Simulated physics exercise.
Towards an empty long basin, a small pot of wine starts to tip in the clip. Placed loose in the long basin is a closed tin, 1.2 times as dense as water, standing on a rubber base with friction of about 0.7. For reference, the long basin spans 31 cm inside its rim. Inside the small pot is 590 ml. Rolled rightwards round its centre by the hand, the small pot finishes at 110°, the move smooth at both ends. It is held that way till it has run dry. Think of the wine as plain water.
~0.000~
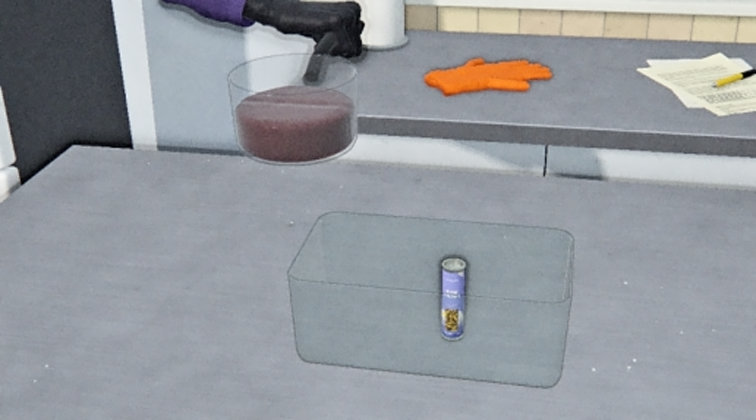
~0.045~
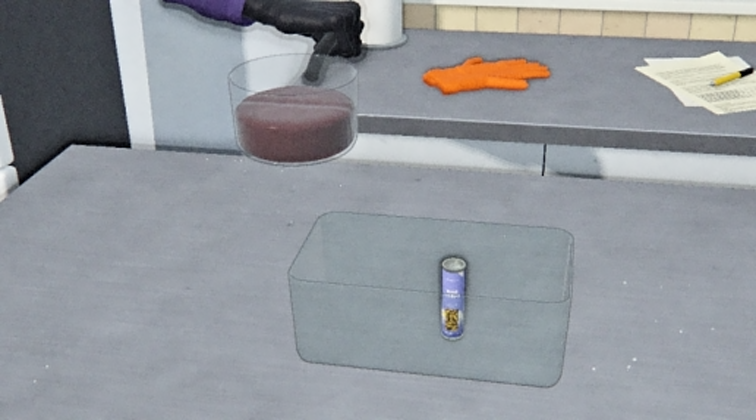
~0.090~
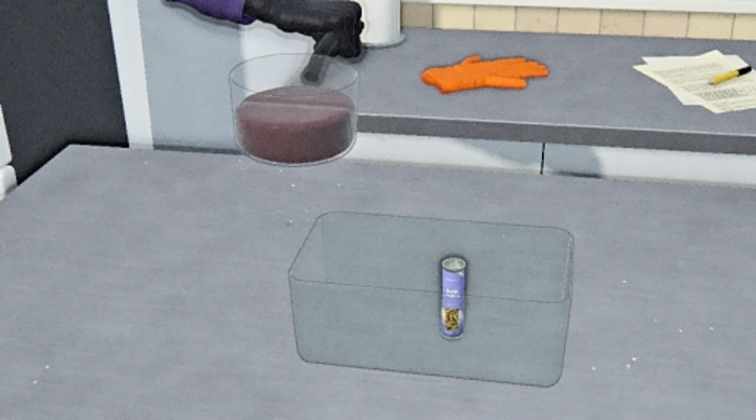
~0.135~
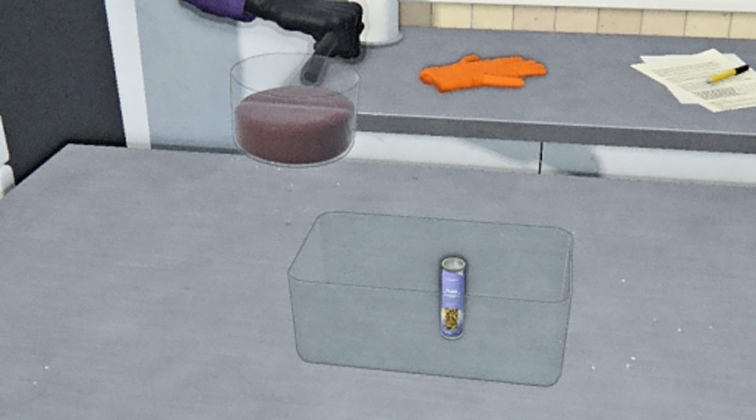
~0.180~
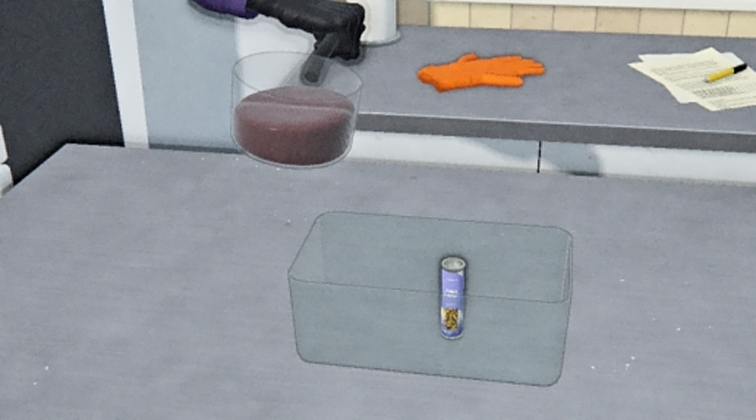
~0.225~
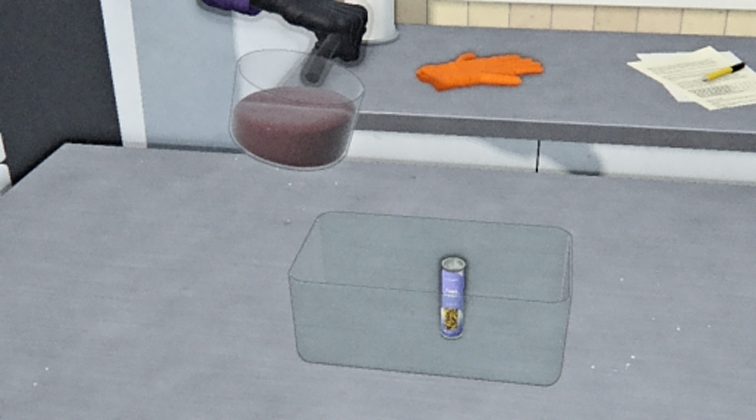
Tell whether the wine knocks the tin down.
It's going to keep its balance.
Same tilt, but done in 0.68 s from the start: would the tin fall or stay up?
The tin remains upright.
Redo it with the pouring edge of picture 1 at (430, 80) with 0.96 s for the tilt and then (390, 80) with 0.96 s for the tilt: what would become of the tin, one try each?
In the first try it comes down; in the second it comes down.
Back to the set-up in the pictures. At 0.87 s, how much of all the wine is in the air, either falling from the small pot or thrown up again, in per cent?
Close to 18 in every hundred parts.
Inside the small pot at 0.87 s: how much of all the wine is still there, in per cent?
12 in a hundred, give or take.
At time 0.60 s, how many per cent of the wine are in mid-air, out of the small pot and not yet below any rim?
Some 32 % is the figure.
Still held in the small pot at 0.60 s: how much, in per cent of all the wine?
Near 66 in a hundred.
After 0.60 s the tilt is 75° and 67 per cent is still to pour; the tin stands where it began.
After 0.87 s the tilt is 107° and 13 per cent is still to pour; the tin stands where it began.
After 1.15 s the tilt is 110° and 0 per cent is still to pour; the tin stands where it began.
After 1.46 s the tilt is 110° and 0 per cent is still to pour; the tin stands where it began.
In the end the tin stands where it began.
